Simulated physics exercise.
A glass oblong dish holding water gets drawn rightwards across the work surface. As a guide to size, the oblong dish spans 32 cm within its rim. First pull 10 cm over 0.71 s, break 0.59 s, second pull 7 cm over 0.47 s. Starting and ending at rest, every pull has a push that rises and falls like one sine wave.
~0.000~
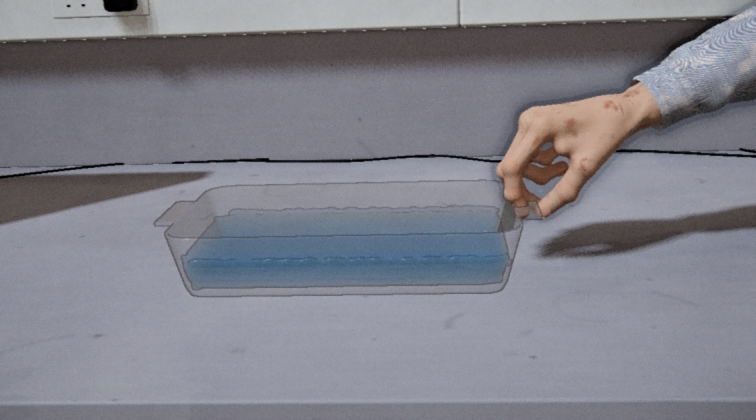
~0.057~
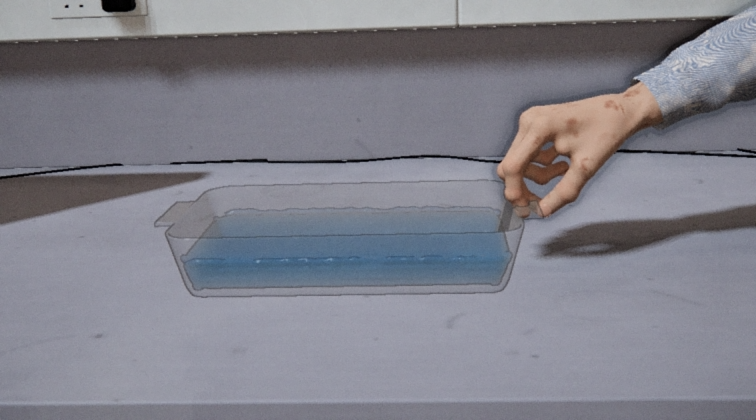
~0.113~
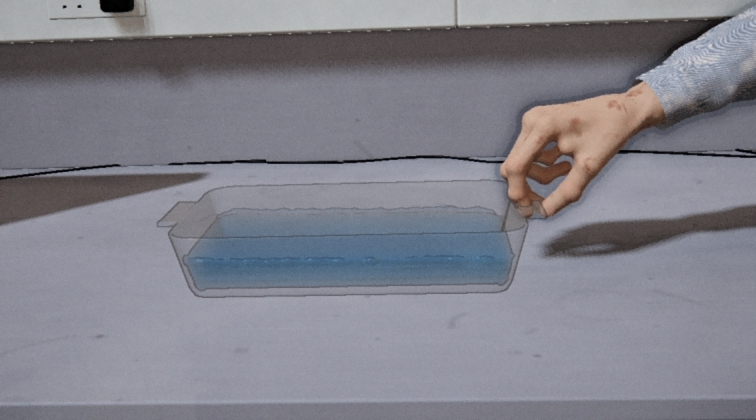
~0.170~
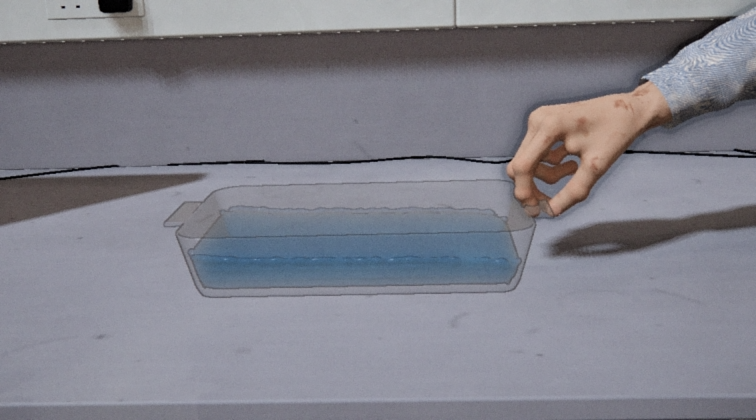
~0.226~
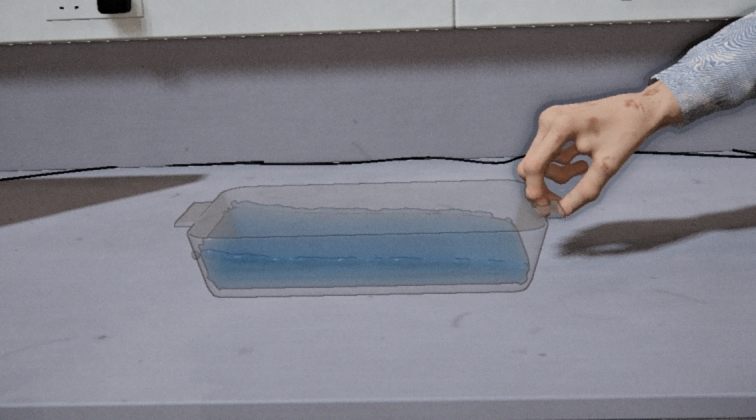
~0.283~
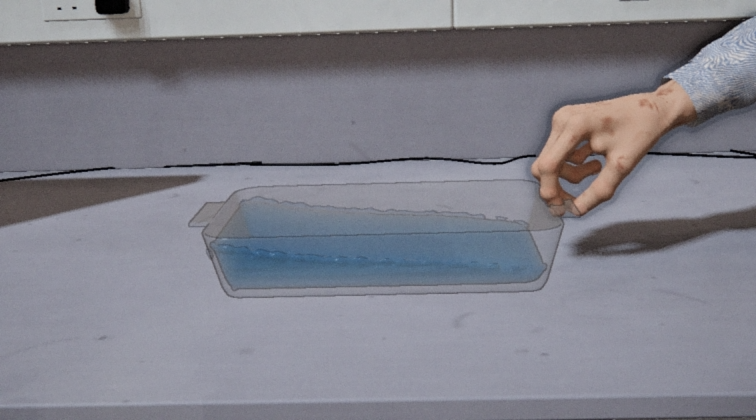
The clip opens on a clear oblong dish of blue water on a pale surface, a hand gripping its right end, the water nearly level. The hand draws the dish slowly, then faster, a short way to the right, and the water climbs at the left end and dips at the right.
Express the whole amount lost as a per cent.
Around 16 percent is lost in total.
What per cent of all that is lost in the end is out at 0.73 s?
Near 0 in a hundred.
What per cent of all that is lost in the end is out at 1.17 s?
30 per cent, roughly.
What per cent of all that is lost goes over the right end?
About 80 percent.
After 0.73 s it has gone 10 cm; 0 per cent is out over the left end and 0 over the right.
After 1.17 s it has gone 10 cm; 0 per cent is out over the left end and 5 over the right.
After 1.62 s it has gone 16 cm; 2 per cent is out over the left end and 5 over the right.
After 2.06 s it has gone 17 cm; 2 per cent is out over the left end and 11 over the right.
In the end 16 per cent is out in all, 3 of it over the left end.
